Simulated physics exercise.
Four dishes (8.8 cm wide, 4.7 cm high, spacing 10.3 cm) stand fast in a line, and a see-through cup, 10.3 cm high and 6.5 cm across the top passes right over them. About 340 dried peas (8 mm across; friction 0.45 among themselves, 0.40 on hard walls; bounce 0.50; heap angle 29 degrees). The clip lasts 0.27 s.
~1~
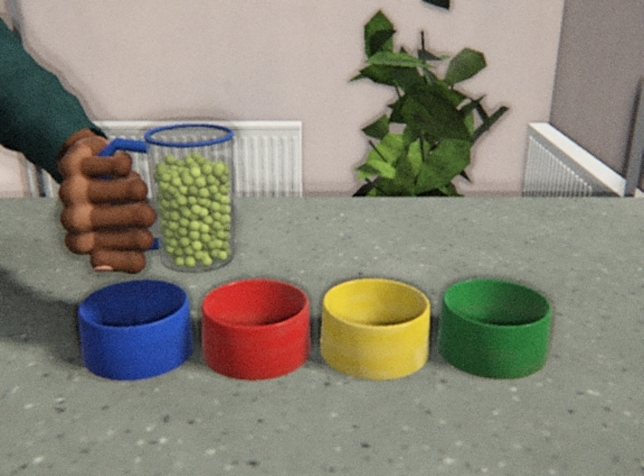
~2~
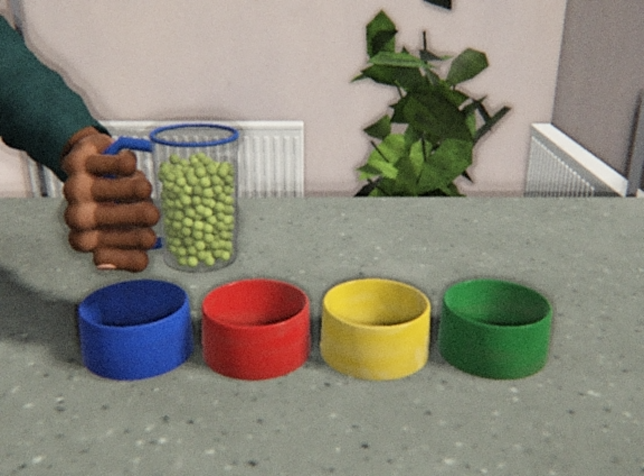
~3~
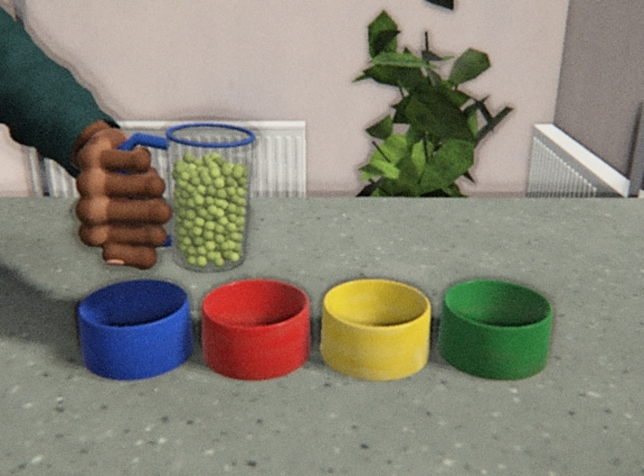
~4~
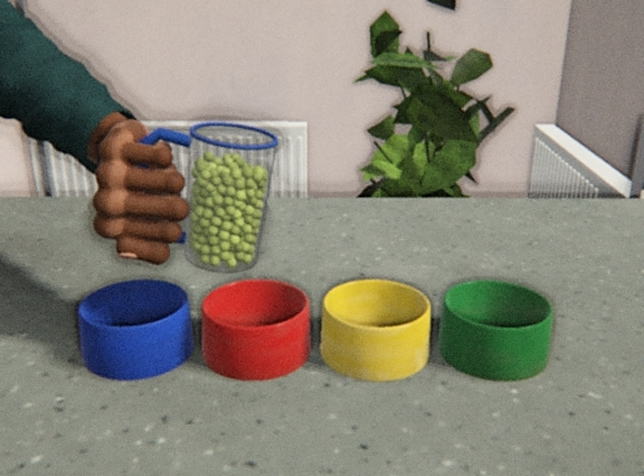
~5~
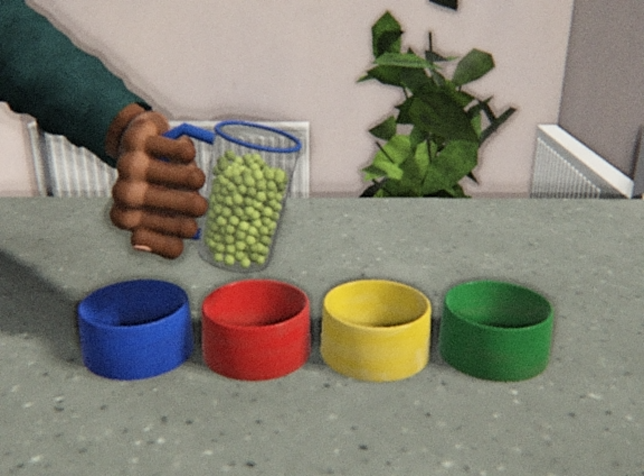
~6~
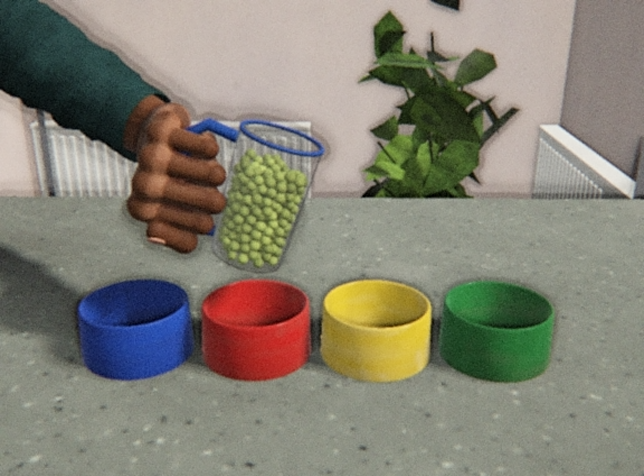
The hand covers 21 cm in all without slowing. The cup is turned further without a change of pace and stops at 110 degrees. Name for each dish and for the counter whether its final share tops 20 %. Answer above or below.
Red dish: Below; blue dish: Below; green dish: Above; yellow dish: Below; on the counter: Above.
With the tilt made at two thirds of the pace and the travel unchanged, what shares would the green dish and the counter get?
In that case green 70, counter 30.
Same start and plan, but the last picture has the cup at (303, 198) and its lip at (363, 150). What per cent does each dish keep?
Red 0; blue 0; green 70; yellow 0.
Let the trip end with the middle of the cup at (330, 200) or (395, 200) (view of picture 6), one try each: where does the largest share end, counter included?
Most goes to: Yellow; green.
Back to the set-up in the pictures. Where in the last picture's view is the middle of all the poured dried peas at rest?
Near (518, 336).
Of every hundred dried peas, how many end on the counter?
Roughly 30 per cent.
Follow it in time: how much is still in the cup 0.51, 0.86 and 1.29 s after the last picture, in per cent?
In turn: 100, 95, 50.
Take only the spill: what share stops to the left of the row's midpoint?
Some 0 per cent.
Then, 0.51 s after the last picture, tilt 61 degrees; cup holds 100 %.
Then, 0.86 s after the last picture, tilt 91 degrees; cup holds 95 %.
Then, 1.29 s after the last picture, tilt 110 degrees; cup holds 50 %, green 35 %.
In the end, red 0 %, blue 0 %, green 70 %, yellow 0 %, counter 30 %.
